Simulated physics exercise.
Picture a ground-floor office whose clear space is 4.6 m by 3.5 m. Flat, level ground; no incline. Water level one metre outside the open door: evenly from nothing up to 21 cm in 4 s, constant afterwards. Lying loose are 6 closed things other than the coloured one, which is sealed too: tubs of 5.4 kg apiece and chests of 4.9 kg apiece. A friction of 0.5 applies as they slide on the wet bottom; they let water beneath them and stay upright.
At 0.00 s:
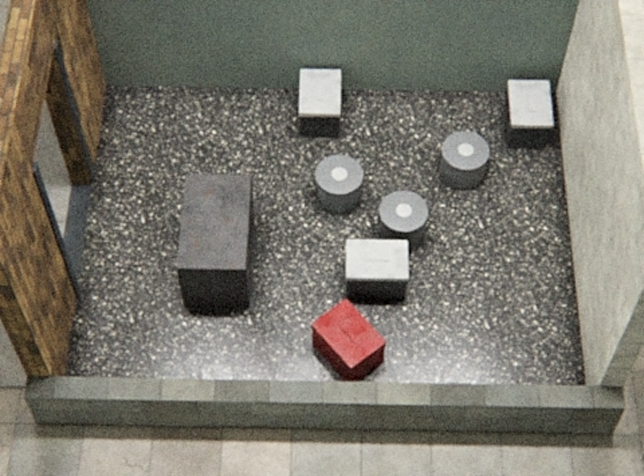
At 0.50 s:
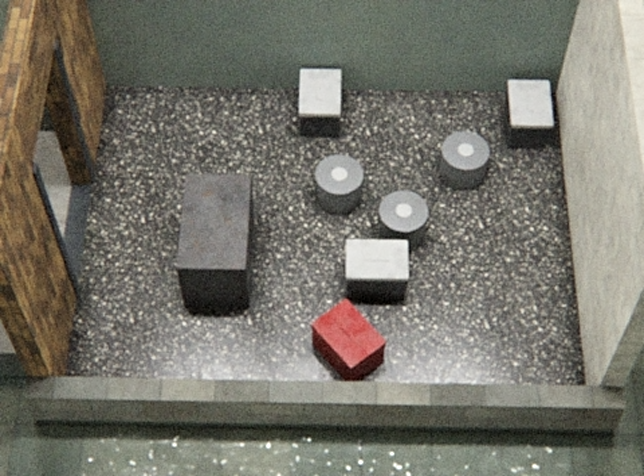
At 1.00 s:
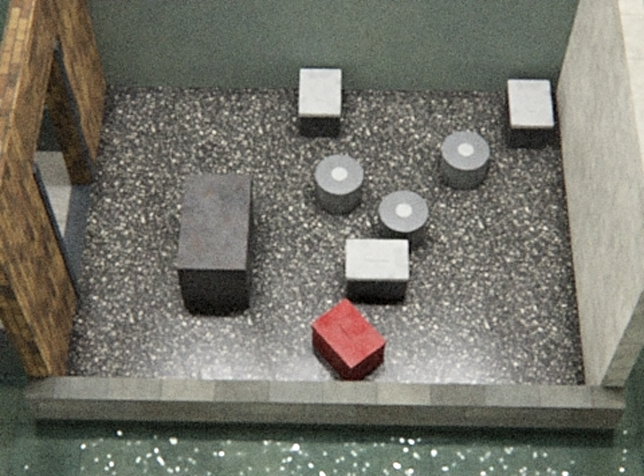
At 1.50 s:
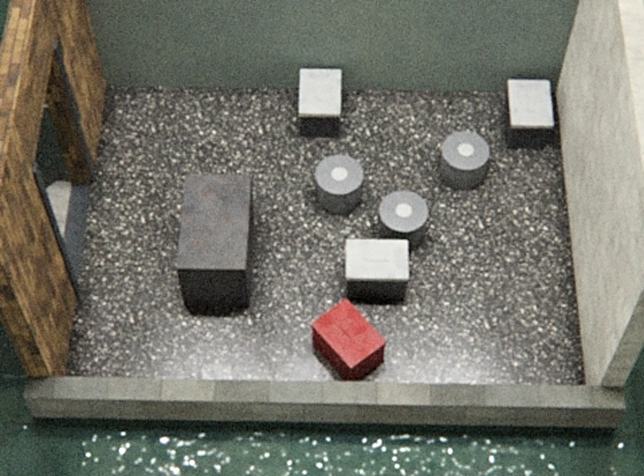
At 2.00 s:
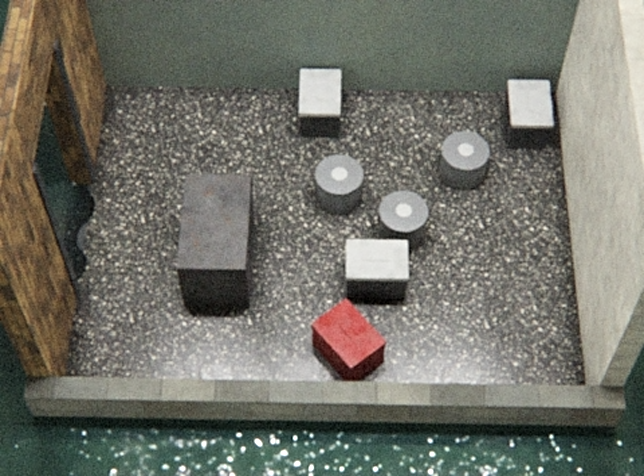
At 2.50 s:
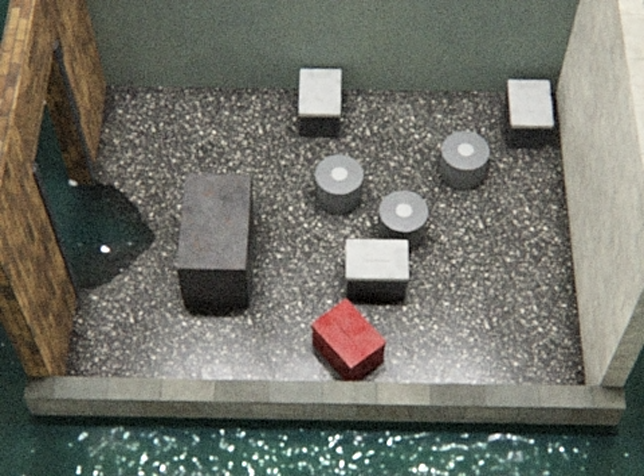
A dark grey block, the largest thing in the room, stands left of centre on a speckled floor, seen from a fixed high viewpoint between a brown wall with a doorway and a pale right wall. Two pale chests sit at the back, three grey tubs and another pale chest near the middle, and a red chest in front. Glinting green water rises outside, then spreads through the left doorway onto the floor, while the objects stay still.
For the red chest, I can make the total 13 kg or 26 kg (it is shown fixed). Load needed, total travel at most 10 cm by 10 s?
Higher.
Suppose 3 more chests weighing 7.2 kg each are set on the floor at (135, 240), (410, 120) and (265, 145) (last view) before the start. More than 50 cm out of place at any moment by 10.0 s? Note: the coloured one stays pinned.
First: Beyond the limit; second: Beyond the limit; third: Beyond the limit.
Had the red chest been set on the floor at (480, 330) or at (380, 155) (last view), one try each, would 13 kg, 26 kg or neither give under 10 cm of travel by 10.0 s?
Taking them in turn, the lighter mass keeps it, and only the heavier mass keeps it.
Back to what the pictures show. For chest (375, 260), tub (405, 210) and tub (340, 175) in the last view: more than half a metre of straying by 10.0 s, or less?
Respectively: Not exceeded, not exceeded, not exceeded.
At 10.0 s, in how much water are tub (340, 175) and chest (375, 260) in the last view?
Depths: Near 5 cm, then near 2 cm.
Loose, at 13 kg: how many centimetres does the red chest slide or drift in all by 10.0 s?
About 30 cm altogether.
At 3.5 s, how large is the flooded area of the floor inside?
At that time the wet patch spans about 2.0 m2.
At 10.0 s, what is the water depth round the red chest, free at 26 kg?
Around 5 cm.
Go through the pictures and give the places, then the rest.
In the first picture, the red chest at (349, 333) rests on the ground; 0.0 m2 under water; 0 of 7 have shifted.
In the second picture, the red chest at (349, 333) rests on the ground; water covers 0.0 m2; 0 of 7 have shifted.
In the third picture, the red chest at (349, 333) rests on the ground; 0.0 m2 under water; 0 of 7 have shifted.
In the fourth picture, the red chest at (349, 333), on the bottom; water covers 0.0 m2; 0 of 7 have shifted.
In the fifth picture, the red chest at (349, 333) rests on the ground; 0.0 m2 under water; 0 of 7 have shifted.
In the sixth picture, the red chest at (349, 333), on the bottom; water covers 0.5 m2; 0 of 7 have shifted.
After 3.5 s the red chest would be 0 cm from its start with 13 kg and 0 cm from its start with 26 kg; 0 cm of water round it then.
After 4.5 s the red chest would be 0 cm from its start with 13 kg and 0 cm from its start with 26 kg; 0 cm of water round it then.
After 7.0 s the red chest would be 5 cm from its start with 13 kg and 0 cm from its start with 26 kg; 4 cm of water round it then.
After 10.0 s the red chest would be 29 cm from its start with 13 kg and 0 cm from its start with 26 kg; 5 cm of water round it then.
